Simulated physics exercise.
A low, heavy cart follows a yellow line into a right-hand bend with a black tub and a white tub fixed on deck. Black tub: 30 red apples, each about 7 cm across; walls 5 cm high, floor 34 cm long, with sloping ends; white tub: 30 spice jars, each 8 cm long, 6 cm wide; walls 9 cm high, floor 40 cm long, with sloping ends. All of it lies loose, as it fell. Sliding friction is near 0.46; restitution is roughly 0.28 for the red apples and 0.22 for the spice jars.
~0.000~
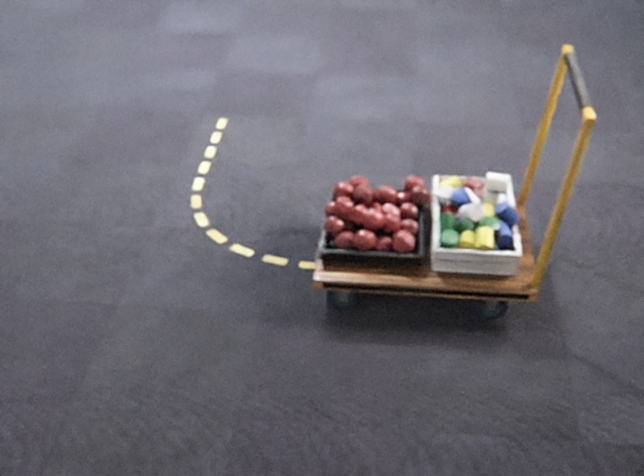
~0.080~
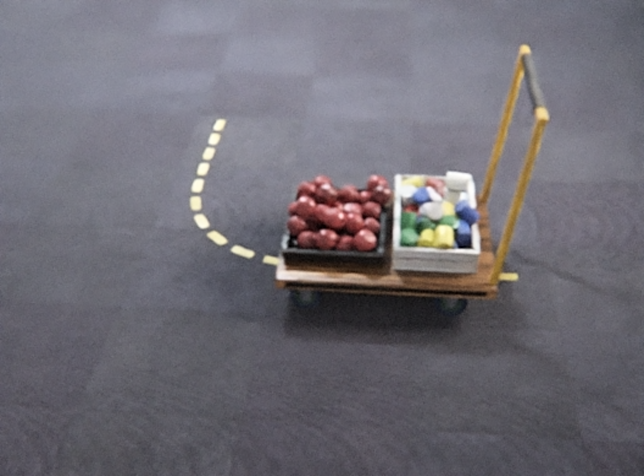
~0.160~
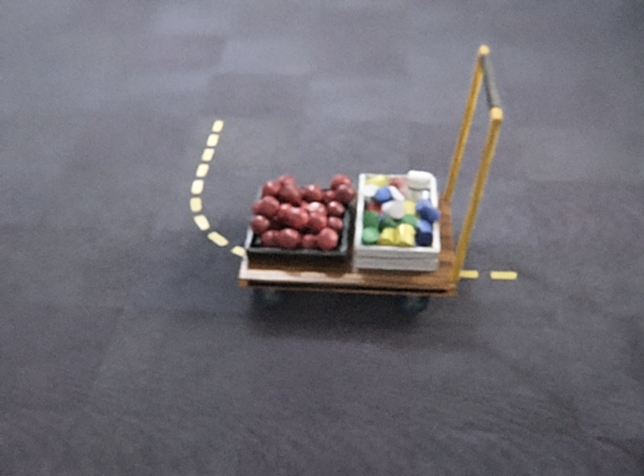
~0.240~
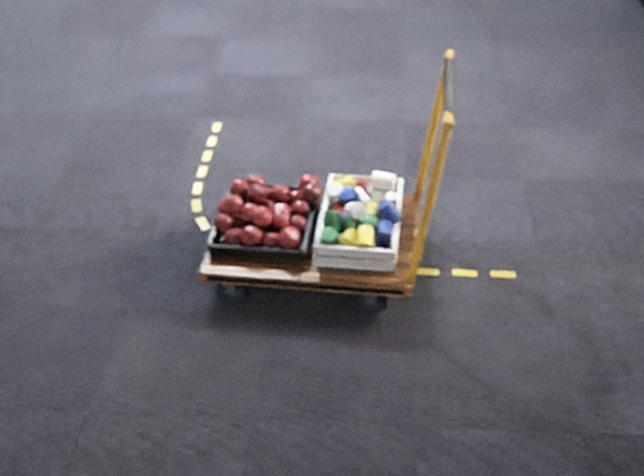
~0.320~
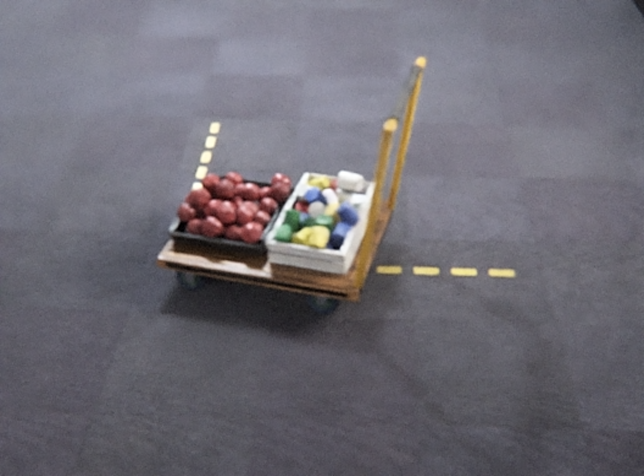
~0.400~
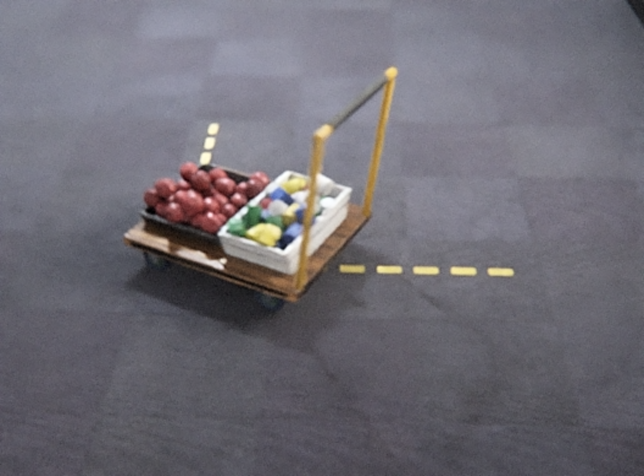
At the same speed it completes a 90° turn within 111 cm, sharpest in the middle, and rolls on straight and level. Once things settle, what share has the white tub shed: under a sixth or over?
Out of the white tub go fewer than one in six of the spice jars.
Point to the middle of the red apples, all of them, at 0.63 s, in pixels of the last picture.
At about (165, 156).
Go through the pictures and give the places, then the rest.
In the first picture (each is followed by its nearest rim corner in this view; the camera moves round a little), white tub, (519, 252); black tub, (421, 254); 0° round, 0 cm rolled; none out.
In the second picture, white tub, (477, 250); black tub, (382, 253); 0° round, 13 cm rolled.
In the third picture, white tub, (437, 248); black tub, (344, 251); 0° round, 26 cm rolled.
In the fourth picture, white tub, (394, 249); black tub, (303, 250); 4° round, 39 cm rolled.
In the fifth picture, white tub, (343, 252); black tub, (258, 245); 13° round, 52 cm rolled.
In the sixth picture, white tub, (286, 252); black tub, (215, 235); 26° round, 66 cm rolled; none out.
After 0.50 s, black tub 26 in, 4 out and white tub 30 in, 0 out.
After 0.63 s, black tub 23 in, 7 out and white tub 29 in, 1 out.
After 0.84 s, black tub 22 in, 8 out and white tub 28 in, 2 out.
Final count (at 1.29 s), black tub 22 in, 8 out and white tub 28 in, 2 out. Asked share, 2 of 30, 7 per cent.
